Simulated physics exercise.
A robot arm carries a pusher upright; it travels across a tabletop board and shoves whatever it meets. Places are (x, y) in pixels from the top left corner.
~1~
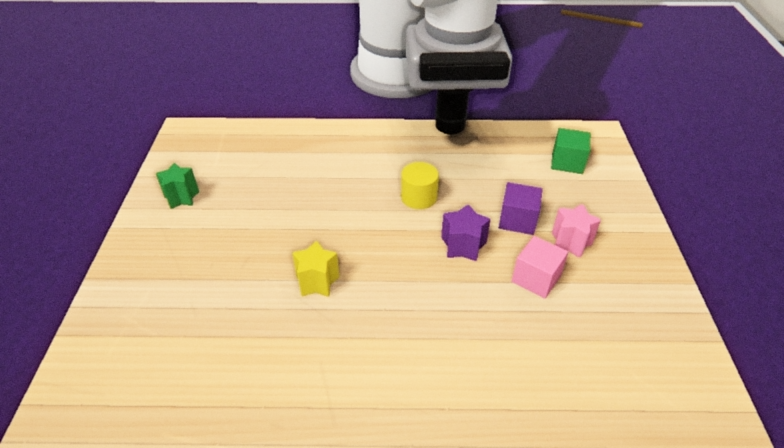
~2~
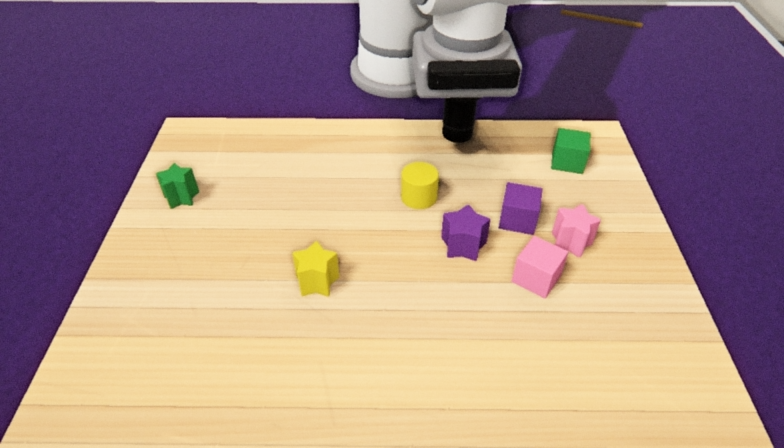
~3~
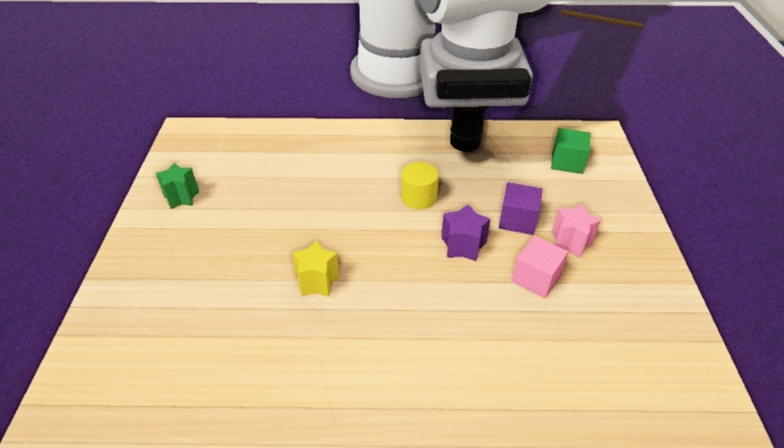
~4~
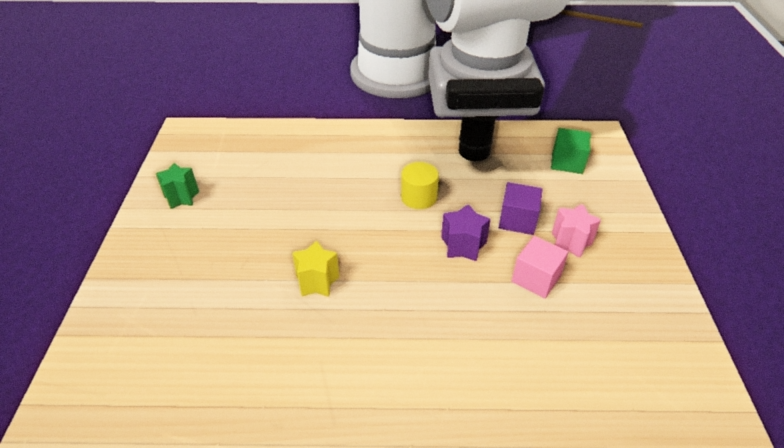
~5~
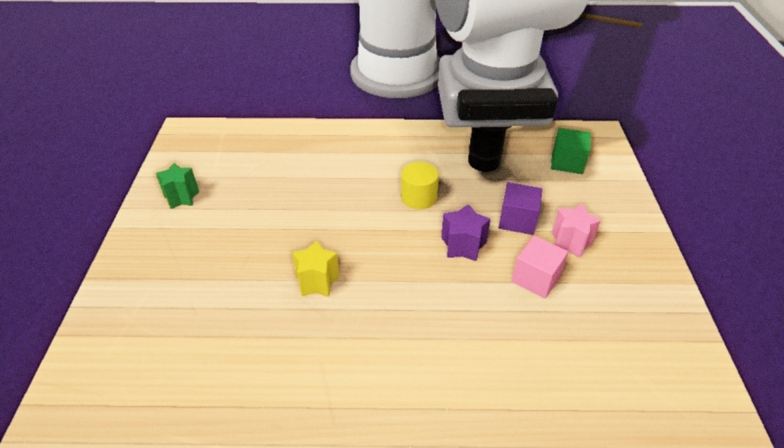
A pale wooden board lies on a purple surface, seen from above and in front by a still camera. A green star sits at left, a yellow star and yellow cylinder nearer the middle, and a purple star, purple cube, pink cube, pink star and green cube at right. The white robot arm at the top slides its black tip slowly right and slightly forward, touching no blocks.
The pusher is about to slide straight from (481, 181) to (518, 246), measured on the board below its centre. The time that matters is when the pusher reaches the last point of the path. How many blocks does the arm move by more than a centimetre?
The number will come to 2.
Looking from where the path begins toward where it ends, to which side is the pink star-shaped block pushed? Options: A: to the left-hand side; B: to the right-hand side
A (to the left-hand side)
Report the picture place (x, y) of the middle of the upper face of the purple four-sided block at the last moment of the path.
Its top centre is at about (566, 235).
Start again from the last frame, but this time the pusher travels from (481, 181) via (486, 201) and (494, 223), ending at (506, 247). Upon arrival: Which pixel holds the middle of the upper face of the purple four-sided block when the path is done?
Put as a pixel place, it's (541, 206).
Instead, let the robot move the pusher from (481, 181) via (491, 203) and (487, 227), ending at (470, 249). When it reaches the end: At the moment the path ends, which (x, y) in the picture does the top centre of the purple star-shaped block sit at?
The middle of the upper face of the purple star-shaped block will lie at about (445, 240) in the picture.
On the path given first. One third of the way, pusher at (497, 183); purple four-sided block at (527, 200).
Two thirds of the way, pusher at (509, 205); purple four-sided block at (547, 220), turned 20° anticlockwise; pink star-shaped block at (584, 219).
At the end, pusher at (522, 228); purple star-shaped block in place; purple four-sided block at (566, 235), turned 50° anticlockwise; pink four-sided block at (543, 259); pink star-shaped block at (594, 220), turned 35° anticlockwise.
